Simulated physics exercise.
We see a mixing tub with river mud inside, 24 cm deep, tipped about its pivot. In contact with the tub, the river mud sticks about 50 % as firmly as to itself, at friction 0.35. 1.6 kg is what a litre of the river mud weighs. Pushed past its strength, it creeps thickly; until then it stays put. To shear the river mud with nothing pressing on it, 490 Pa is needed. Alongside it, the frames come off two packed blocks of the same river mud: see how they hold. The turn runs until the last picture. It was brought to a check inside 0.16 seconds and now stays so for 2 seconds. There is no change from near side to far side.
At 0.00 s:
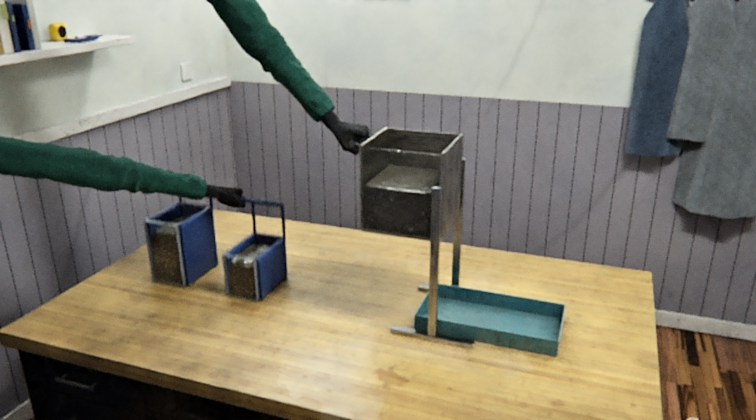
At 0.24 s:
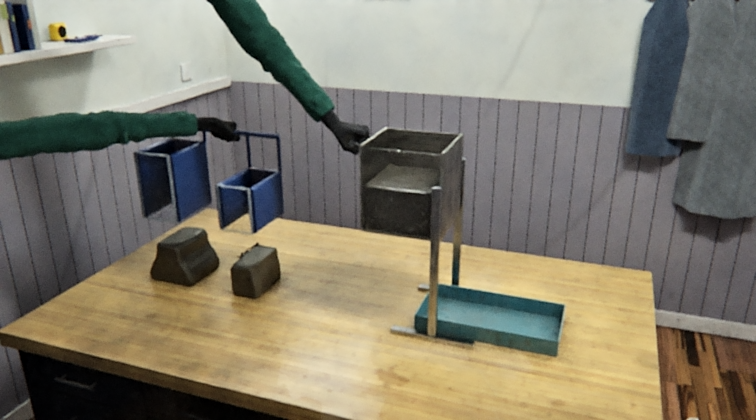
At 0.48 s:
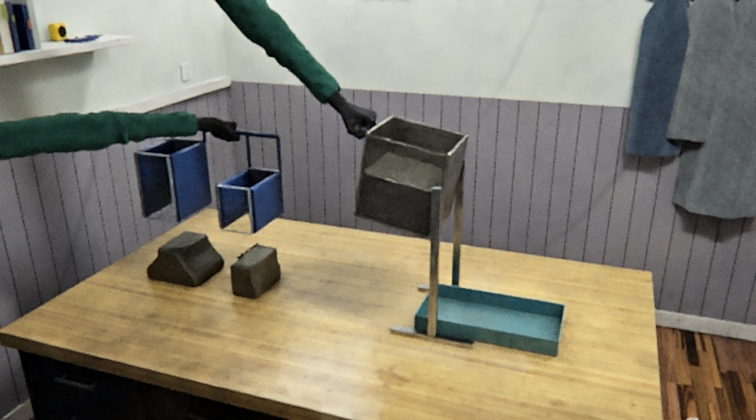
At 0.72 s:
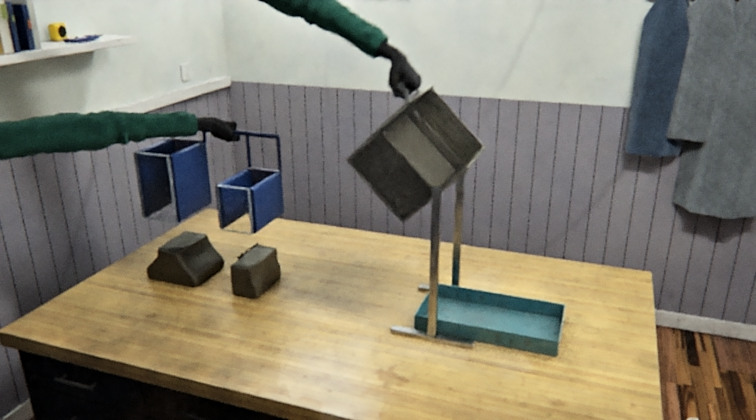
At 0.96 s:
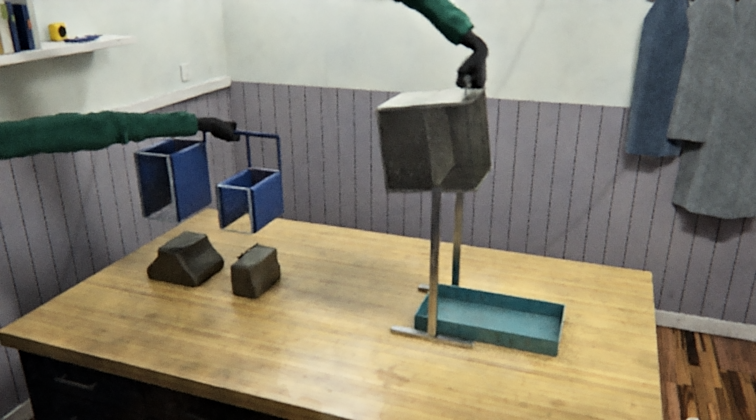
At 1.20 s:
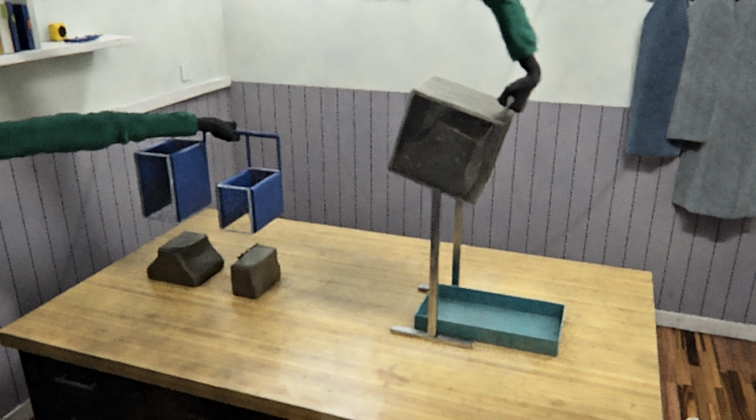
A hand lifted two joined blue boxes off two dark blocks of mud, which sagged a little, the left one more, and then another hand turned a metal tub of mud over above a teal tray.
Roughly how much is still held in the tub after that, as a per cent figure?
The amount still held in the tub is about 0 per cent.
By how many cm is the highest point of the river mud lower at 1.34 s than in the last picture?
I reckon it's close to 9 cm.
After 1.34 s, the tub is at 107 degrees and holds 69 %.
After 1.51 s, the tub is at 107 degrees and holds 39 %.
After 1.68 s, the tub is at 107 degrees and holds 26 %.
After 1.85 s, the tub is at 107 degrees and holds 9 %.
After 3.20 s, at the end, the tub is at 107 degrees and holds 0 %.
